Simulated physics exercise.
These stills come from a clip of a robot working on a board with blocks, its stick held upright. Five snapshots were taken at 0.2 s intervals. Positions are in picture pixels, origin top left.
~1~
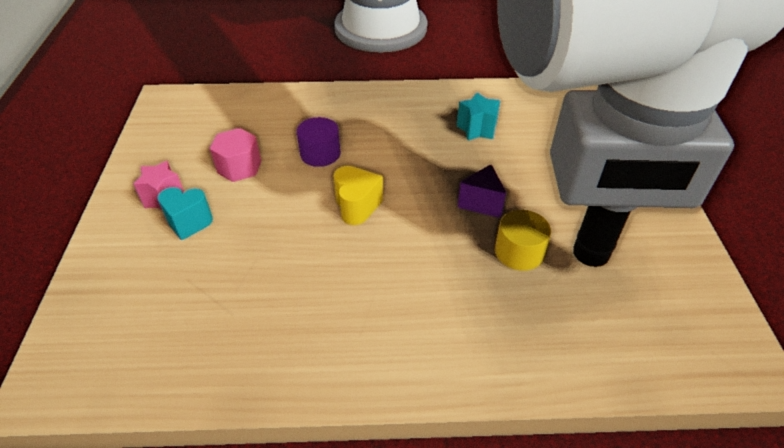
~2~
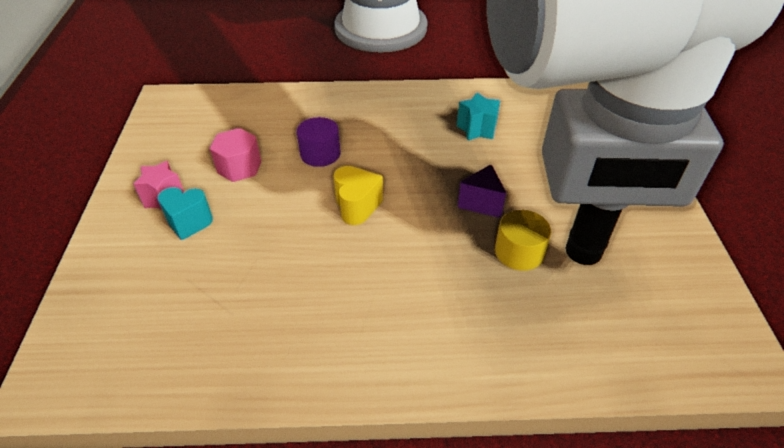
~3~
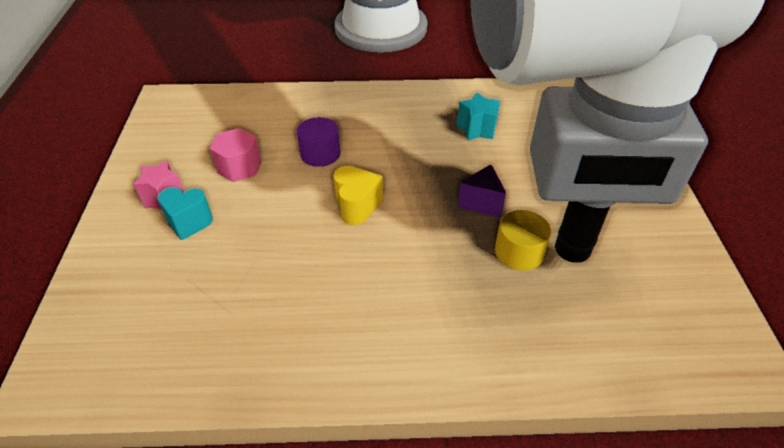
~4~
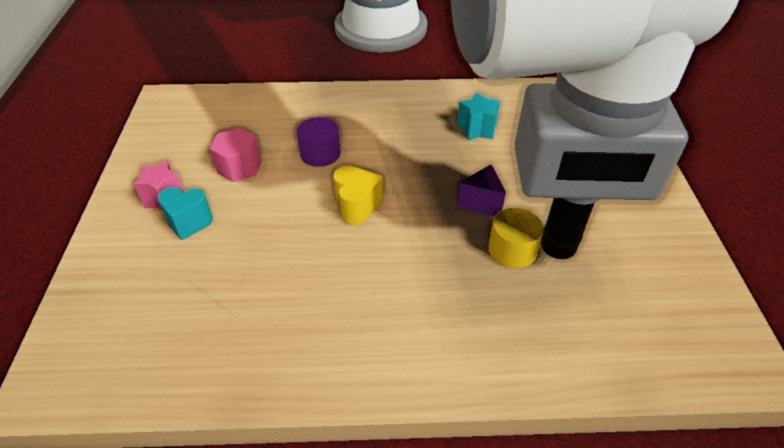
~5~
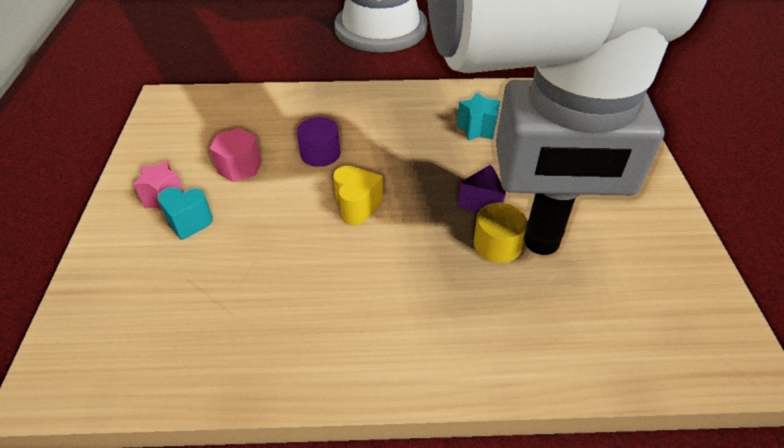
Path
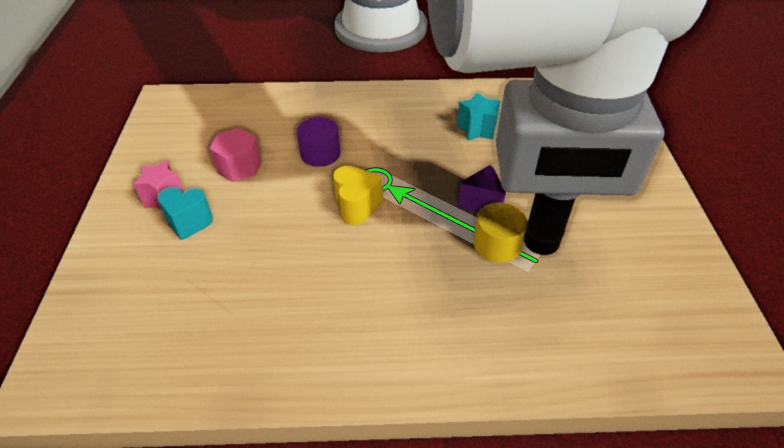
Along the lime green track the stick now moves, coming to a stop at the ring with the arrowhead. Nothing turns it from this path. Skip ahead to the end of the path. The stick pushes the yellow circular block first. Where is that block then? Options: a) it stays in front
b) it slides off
That would be a.
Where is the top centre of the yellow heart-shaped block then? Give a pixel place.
The spot you're after is about (318, 181) in the image.
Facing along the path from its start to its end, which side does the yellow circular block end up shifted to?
It goes toward the left-hand side.
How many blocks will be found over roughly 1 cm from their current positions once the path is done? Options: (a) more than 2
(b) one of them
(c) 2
The answer is c.
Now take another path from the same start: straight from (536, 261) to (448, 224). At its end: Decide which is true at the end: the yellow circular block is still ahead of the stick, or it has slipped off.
Before the stick.
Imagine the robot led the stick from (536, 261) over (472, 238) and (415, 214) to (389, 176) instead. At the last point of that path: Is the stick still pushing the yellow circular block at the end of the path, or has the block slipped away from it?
It holds its place in front.
The line goes from (536, 261) directly to (375, 180).
What follows on the original path. One third of the way, stick at (478, 213); yellow circular block at (440, 194).
Two thirds of the way, stick at (423, 186); yellow heart-shaped block at (343, 180), turned 35° anticlockwise; yellow circular block at (385, 172).
At the end, stick at (375, 162); yellow heart-shaped block at (318, 181), turned 90° anticlockwise; purple triangular block unmoved; yellow circular block at (336, 154).
